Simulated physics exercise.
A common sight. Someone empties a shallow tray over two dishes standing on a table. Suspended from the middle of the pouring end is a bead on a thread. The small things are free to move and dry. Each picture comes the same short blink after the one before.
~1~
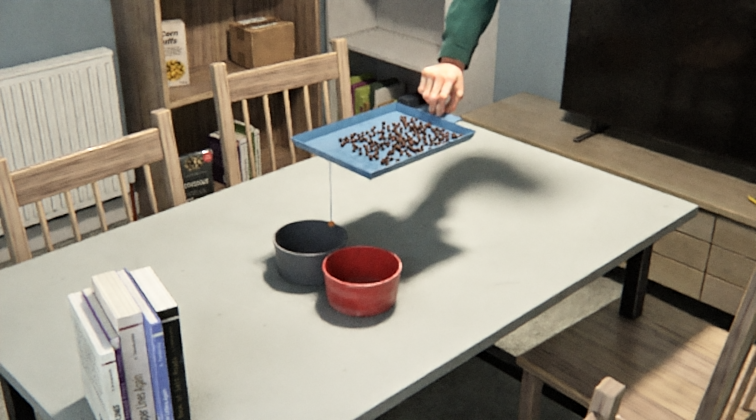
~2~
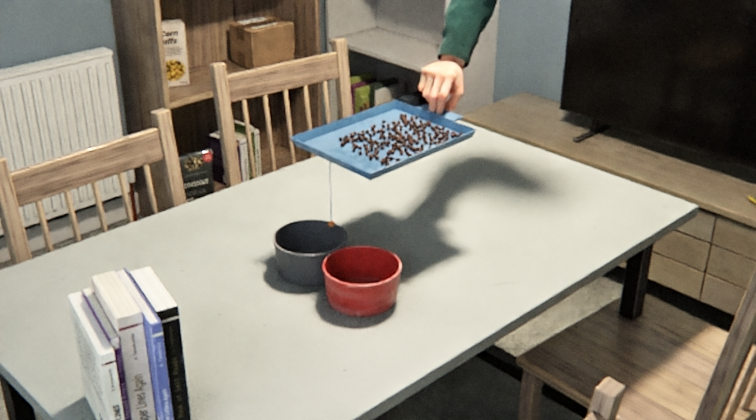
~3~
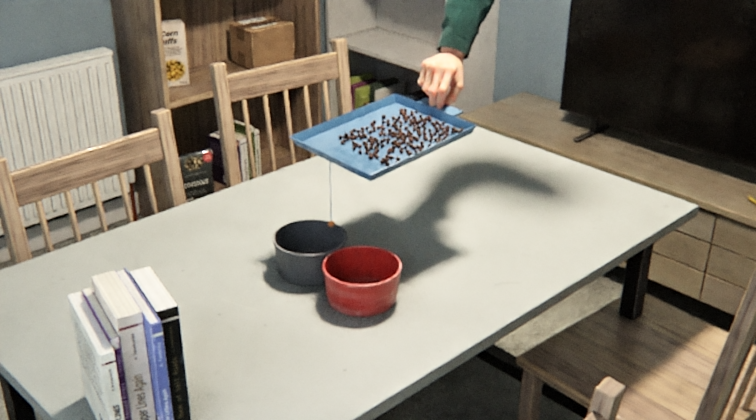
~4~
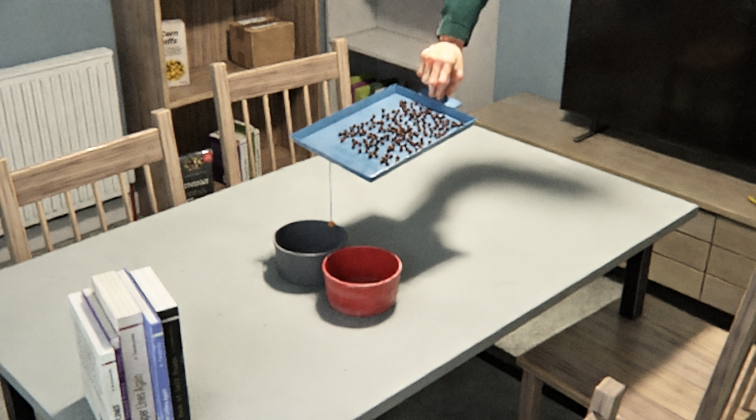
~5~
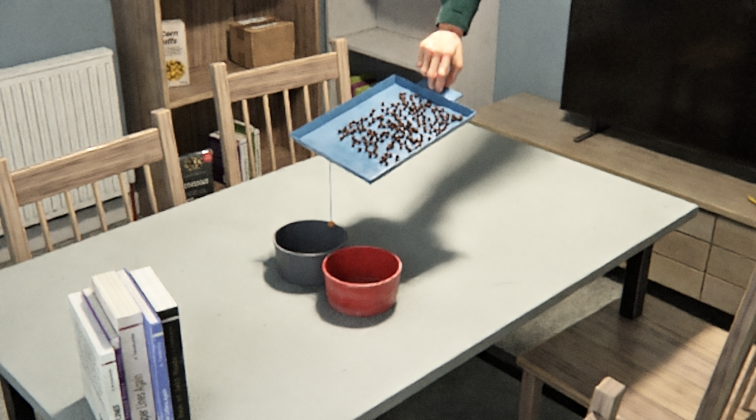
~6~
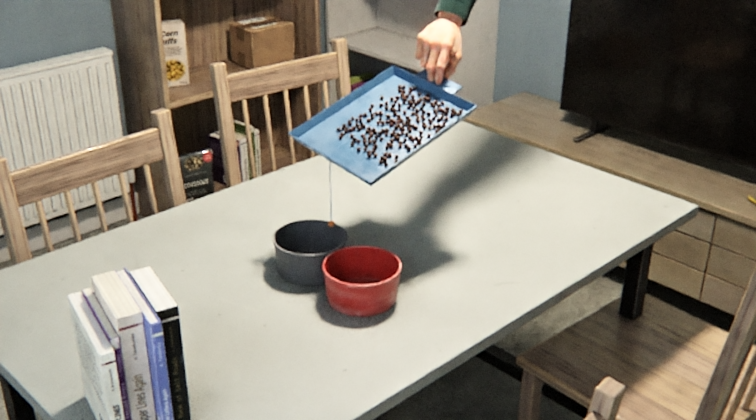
A hand gradually tilts a blue tray of small brown berries above two bowls.
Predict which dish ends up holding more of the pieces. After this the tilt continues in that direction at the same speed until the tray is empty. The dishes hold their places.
The right-side dish.
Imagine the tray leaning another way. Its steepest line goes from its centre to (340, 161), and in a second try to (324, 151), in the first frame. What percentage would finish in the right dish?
Shares: About 40 in a hundred, then about 0 in a hundred.
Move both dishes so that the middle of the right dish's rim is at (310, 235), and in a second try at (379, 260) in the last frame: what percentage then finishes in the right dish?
First position: Some 0 %; second position: Some 90 %.
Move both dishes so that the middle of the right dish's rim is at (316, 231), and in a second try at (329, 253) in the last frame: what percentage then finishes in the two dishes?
You'd see around 0 per cent and then around 50 per cent.
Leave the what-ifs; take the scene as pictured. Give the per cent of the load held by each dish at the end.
I'd say the left dish holds some 0 % and the right dish some 100 %.
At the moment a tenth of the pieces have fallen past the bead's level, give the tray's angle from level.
Angle: Close to 60°.
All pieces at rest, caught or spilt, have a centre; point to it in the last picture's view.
Last view, centre at rest - approx. (363, 294).
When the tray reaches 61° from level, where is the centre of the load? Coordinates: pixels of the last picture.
Roughly at (365, 189).
Soon after the last picture, tray tipped steeply; about two thirds on the tray; about a quarter in the right dish; a stray few in the left dish; about a quarter in the air.
A little later, tray tipped right over; nearly all in the right dish; a stray few in the left dish; a small part in the air.
Later still, tray tipped past a quarter turn; nearly all in the right dish; a stray few in the left dish.
At rest, tray tipped past a quarter turn; nearly all in the right dish; a stray few in the left dish.
